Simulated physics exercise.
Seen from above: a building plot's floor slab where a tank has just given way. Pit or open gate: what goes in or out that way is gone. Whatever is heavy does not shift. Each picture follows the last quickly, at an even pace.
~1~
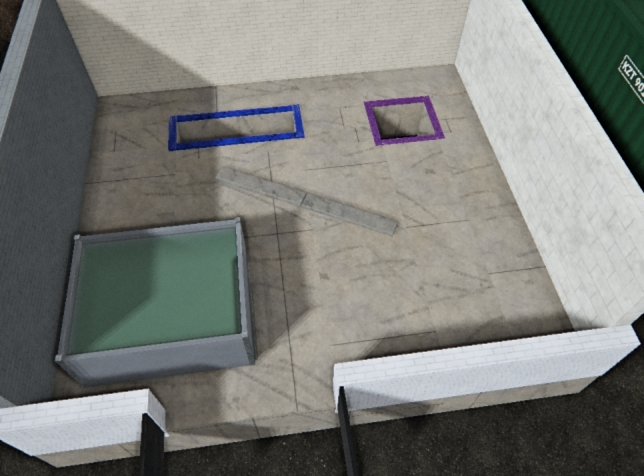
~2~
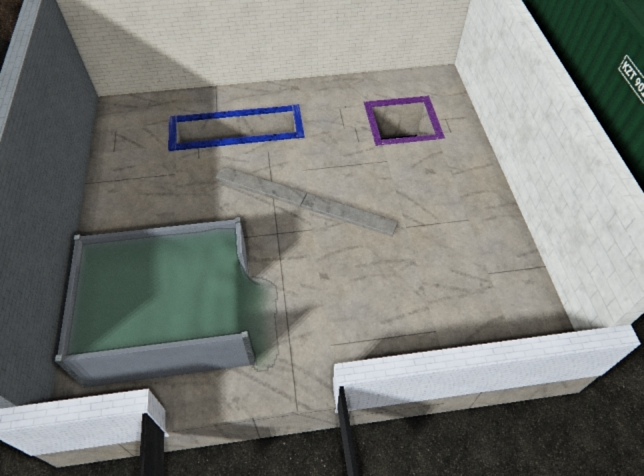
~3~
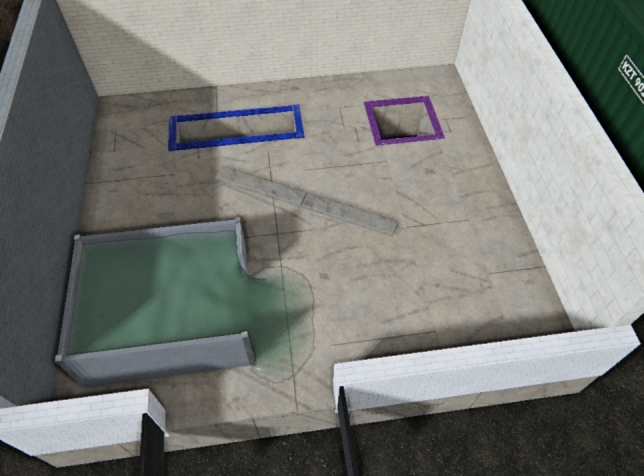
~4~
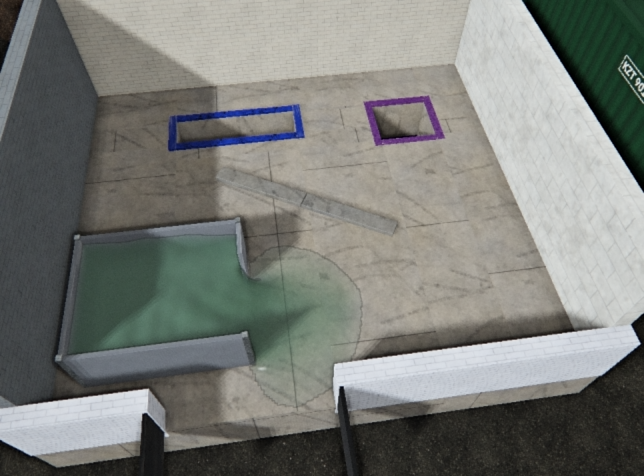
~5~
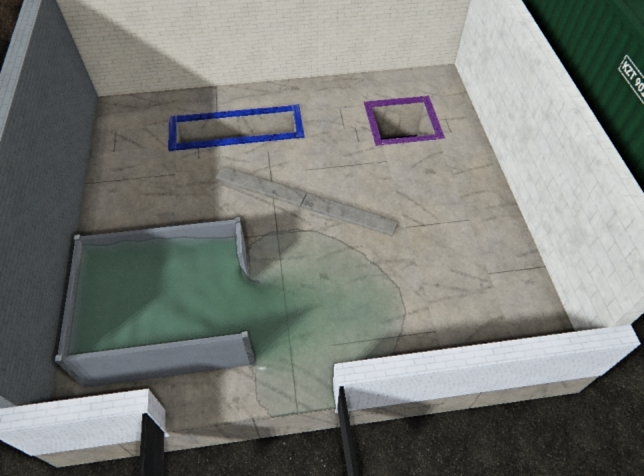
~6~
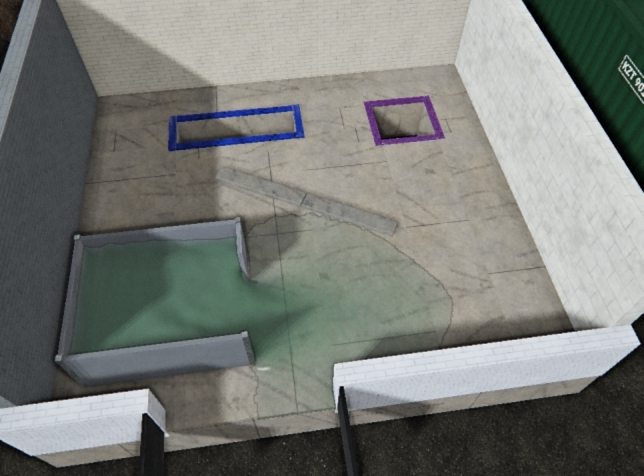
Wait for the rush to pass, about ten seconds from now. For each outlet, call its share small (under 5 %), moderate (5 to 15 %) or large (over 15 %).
The gate - moderate, the blue pit - small, the purple pit - large.
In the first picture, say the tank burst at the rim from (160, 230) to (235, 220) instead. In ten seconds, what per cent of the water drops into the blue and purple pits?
In per cent: Blue 35, purple 10.
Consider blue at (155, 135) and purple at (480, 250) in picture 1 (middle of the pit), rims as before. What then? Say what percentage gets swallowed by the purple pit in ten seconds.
Purple: 50 %.
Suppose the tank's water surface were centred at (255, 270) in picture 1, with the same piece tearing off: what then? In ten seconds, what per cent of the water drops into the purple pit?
Within ten seconds roughly 30 percent of the total ends in the purple pit.
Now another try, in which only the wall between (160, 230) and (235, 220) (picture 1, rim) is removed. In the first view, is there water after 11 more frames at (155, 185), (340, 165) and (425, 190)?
In that order: Covered, wet, clear.
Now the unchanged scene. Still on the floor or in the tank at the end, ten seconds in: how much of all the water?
My figure: Some 66 per cent.
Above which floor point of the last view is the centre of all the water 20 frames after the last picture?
Roughly (366, 267).
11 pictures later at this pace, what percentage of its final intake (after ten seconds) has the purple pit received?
Something like 0 in a hundred.
A moment on, water covers 30 % of the floor; the gate 2 %, the blue pit 0 %, the purple pit 0 %.
Next, water covers 35 % of the floor; the gate 4 %, the blue pit 0 %, the purple pit 0 %.
Then, water covers 45 % of the floor; the gate 6 %, the blue pit 0 %, the purple pit 2 %.
Later, water covers 65 % of the floor; the gate 7 %, the blue pit 0 %, the purple pit 14 %.
In the end, water covers 90 % of the floor; the gate 9 %, the blue pit 2 %, the purple pit 24 %.
